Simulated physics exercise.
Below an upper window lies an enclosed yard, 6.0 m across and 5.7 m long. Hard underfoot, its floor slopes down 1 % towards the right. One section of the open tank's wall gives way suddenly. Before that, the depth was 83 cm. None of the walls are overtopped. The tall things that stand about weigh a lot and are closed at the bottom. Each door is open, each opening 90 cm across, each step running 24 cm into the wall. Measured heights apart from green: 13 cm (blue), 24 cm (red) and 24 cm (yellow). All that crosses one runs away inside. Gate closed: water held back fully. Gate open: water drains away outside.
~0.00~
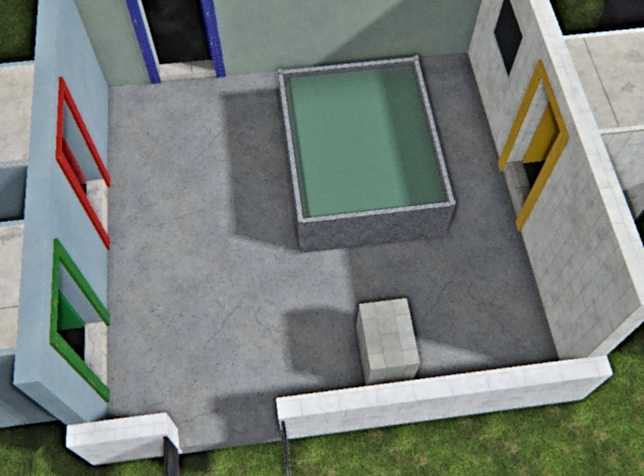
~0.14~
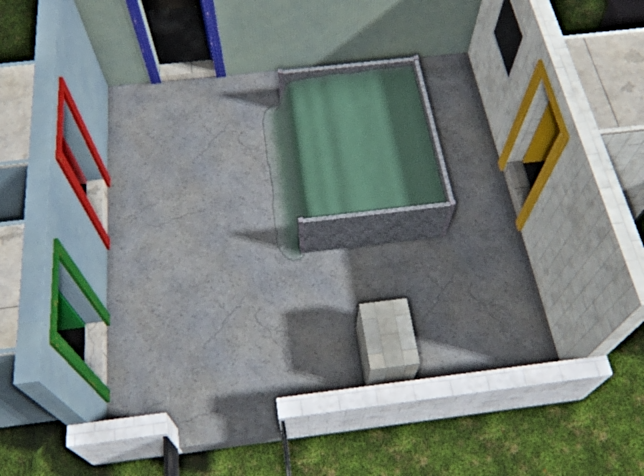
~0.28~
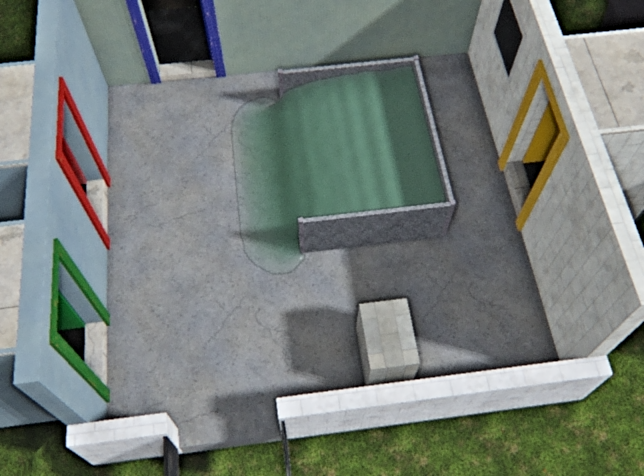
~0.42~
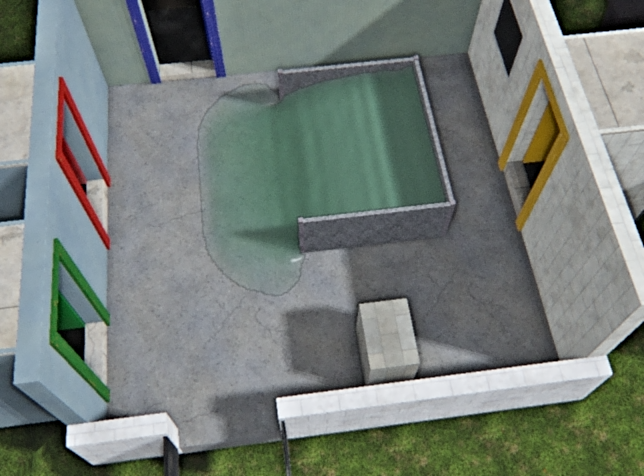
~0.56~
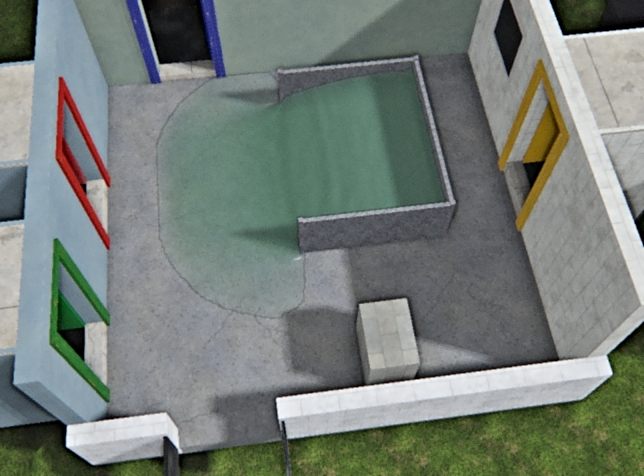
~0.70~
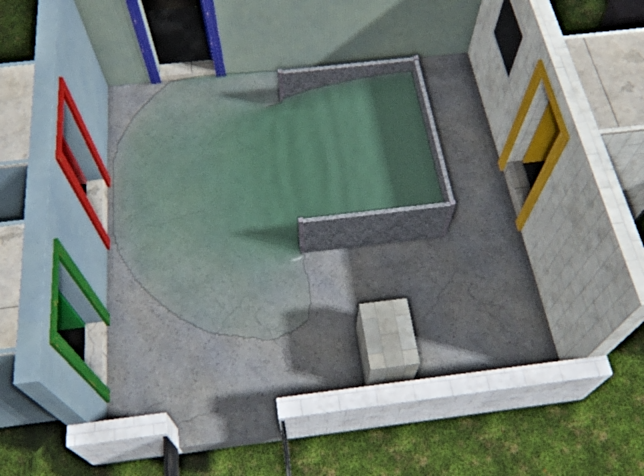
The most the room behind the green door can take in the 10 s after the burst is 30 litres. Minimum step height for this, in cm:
17 cm, roughly.
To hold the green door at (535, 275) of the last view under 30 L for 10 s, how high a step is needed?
It needs about 10.0 cm.
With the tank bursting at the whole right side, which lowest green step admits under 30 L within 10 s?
Some 9.5 cm.
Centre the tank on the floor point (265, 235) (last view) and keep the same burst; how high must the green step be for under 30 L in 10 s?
A height near 32 cm.
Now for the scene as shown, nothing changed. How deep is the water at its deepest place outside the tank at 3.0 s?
Max depth: Around 38 cm.
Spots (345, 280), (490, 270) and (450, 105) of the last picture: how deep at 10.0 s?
Respectively 5 cm, 15 cm and 7 cm.
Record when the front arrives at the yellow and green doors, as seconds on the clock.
The front reaches yellow at 5.5 s and green at 1.1 s.
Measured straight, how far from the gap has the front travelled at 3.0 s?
The front sits around 4.6 m out.
After 1.4 s water covers 50 % of the floor, deepest (52 cm) near (120, 90); 18 cm at the green door, 0 litres in over its 18 cm step.
After 3.0 s water covers 55 % of the floor, deepest (38 cm) near (108, 437); 17 cm at the green door, 10 litres in over its 18 cm step.
After 10.0 s water covers 100 % of the floor, deepest (18 cm) near (429, 395); 7 cm at the green door, 25 litres in over its 18 cm step.
At the green door as built, the water arrived by 1.2 s and peaked near 24 cm at 2.0 s.
With a step of 13.5 cm, 67 litres would have come in within the 10 s; with 18.5 cm, 22 litres. So under 30 litres takes about 17 cm.
